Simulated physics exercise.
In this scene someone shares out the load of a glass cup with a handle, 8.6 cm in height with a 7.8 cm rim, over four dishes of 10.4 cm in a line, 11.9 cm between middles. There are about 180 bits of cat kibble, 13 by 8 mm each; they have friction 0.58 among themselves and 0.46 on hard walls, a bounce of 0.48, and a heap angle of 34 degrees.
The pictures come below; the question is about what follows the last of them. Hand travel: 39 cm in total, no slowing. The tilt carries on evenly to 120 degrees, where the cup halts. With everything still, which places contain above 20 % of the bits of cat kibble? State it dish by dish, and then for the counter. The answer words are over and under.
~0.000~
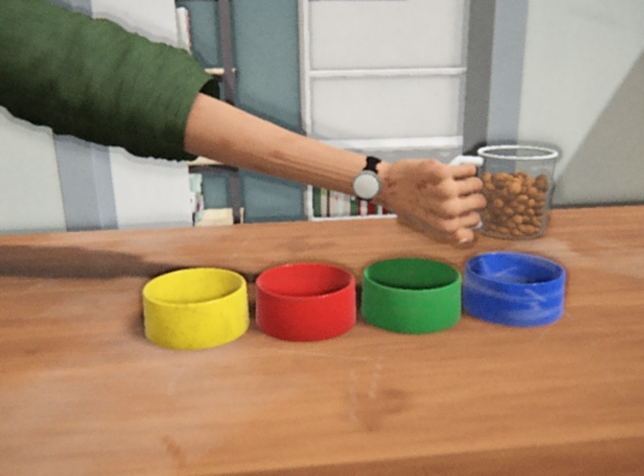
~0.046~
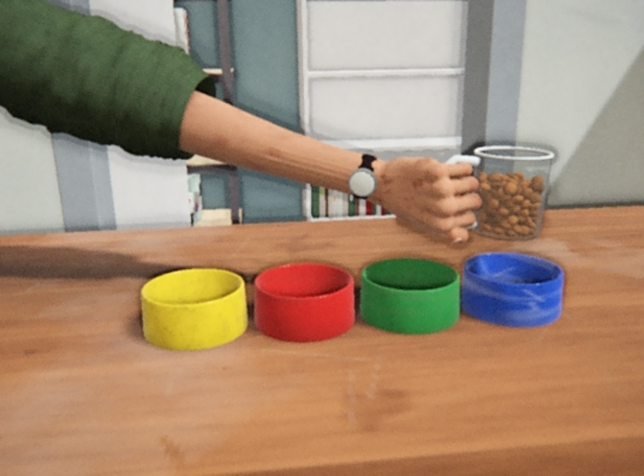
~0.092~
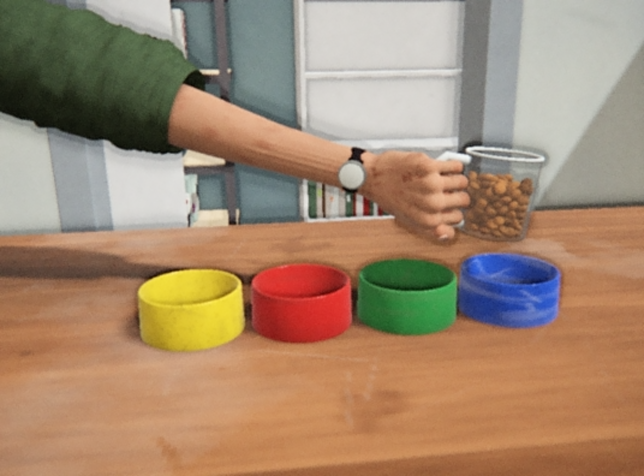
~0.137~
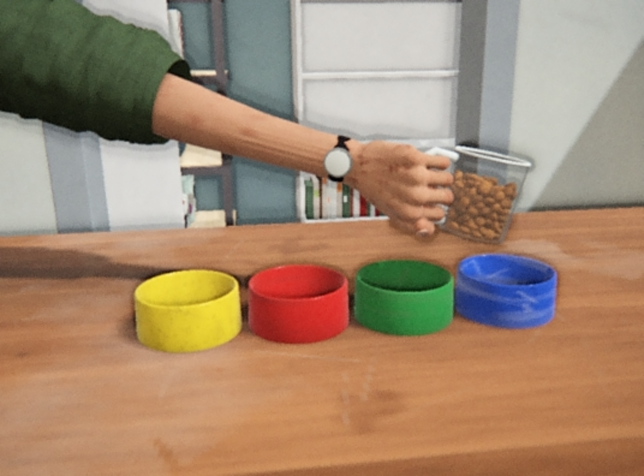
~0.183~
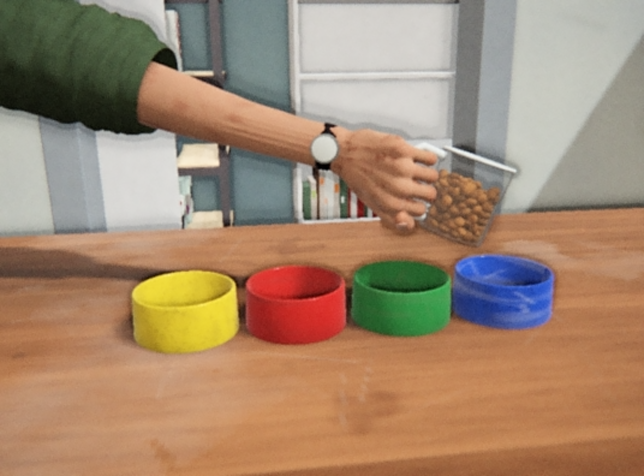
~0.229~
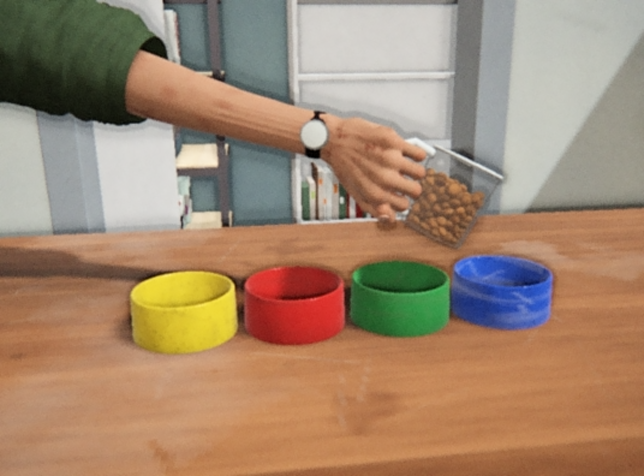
Red: Over. Blue: Under. Green: Under. Yellow: Over. Counter: Under.
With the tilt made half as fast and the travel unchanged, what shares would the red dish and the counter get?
In that case I'd put red at 0 and the counter at 0.
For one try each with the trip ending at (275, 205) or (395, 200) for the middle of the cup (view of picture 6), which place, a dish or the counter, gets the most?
Red; green.
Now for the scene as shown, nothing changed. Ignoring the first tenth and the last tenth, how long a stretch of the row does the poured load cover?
About 15 cm.
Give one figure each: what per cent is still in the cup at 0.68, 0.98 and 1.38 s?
100, 45, 5.
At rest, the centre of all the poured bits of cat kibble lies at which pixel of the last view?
After settling, the middle sits near (257, 315).
After 0.68 s, tilt 97 degrees; cup holds 100 %.
Then, at 0.98 s, tilt 120 degrees; cup holds 45 %, red 45 %.
Then, at 1.38 s, tilt 120 degrees; cup holds 5 %, red 45 %, yellow 35 %.
In the end, at 2.0 s, red 45 %, blue 0 %, green 0 %, yellow 40 %, counter 10 %.
